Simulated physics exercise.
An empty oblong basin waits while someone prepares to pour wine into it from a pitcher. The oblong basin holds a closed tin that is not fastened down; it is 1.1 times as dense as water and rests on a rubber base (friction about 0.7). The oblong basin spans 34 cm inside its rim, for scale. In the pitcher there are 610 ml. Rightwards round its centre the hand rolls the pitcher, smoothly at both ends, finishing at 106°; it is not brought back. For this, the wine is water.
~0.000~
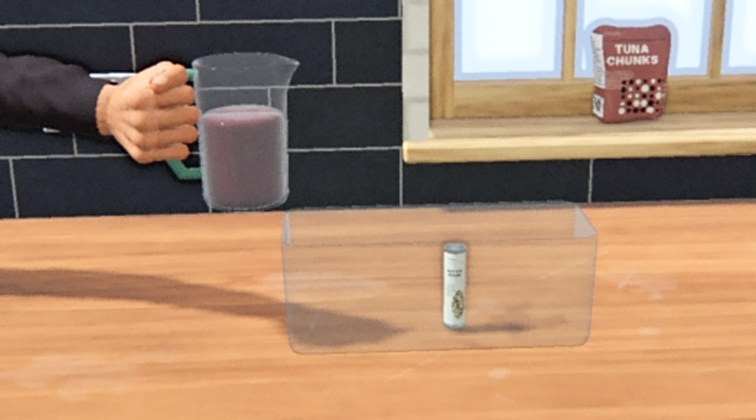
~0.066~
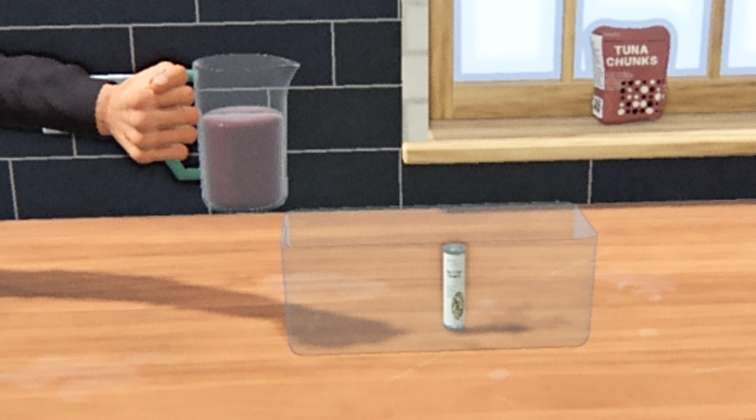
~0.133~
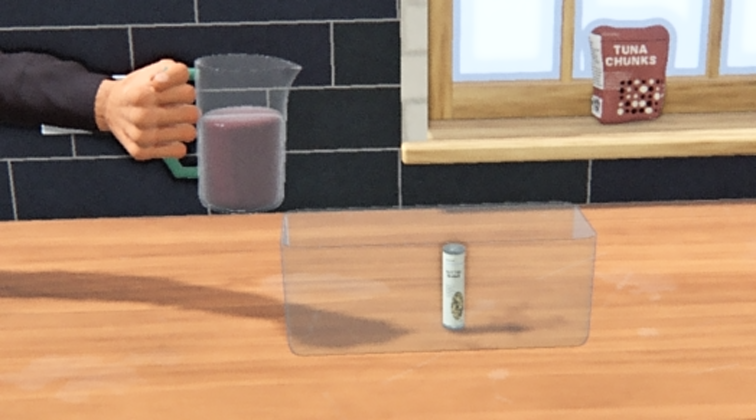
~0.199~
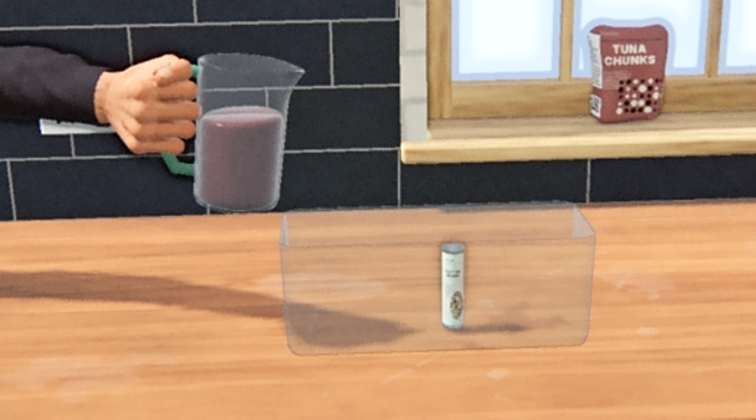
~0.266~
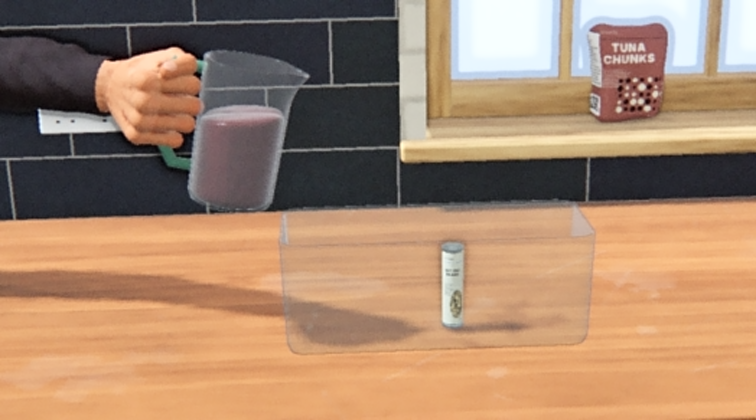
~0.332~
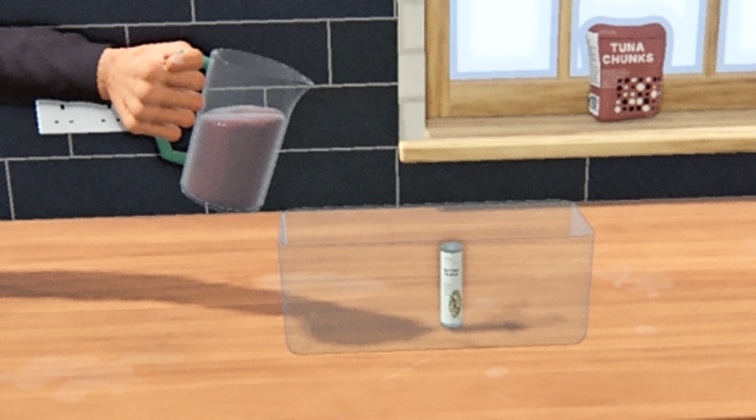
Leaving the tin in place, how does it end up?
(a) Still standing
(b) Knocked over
(a) Still standing.
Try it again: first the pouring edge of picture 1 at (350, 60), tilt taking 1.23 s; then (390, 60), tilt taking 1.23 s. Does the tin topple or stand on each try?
In the first try it comes down; in the second it comes down.
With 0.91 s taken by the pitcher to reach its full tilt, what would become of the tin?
In that case the tin stays vertical.
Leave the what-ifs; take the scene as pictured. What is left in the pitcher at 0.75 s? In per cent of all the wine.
Some 96 per cent.
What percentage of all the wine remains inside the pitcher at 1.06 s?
46 %.
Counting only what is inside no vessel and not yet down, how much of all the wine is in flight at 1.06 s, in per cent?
Estimated airborne part: Roughly 16 per cent.
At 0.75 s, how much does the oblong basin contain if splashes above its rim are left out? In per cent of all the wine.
Roughly 0 per cent.
After 0.75 s the tilt is 71° and 96 per cent is still to pour; the tin stands where it began.
After 1.06 s the tilt is 101° and 46 per cent is still to pour; the tin stands where it began.
After 1.38 s the tilt is 106° and 5 per cent is still to pour; the tin stands where it began.
After 1.73 s the tilt is 106° and 0 per cent is still to pour; the tin stands where it began.
In the end the tin stands where it began.
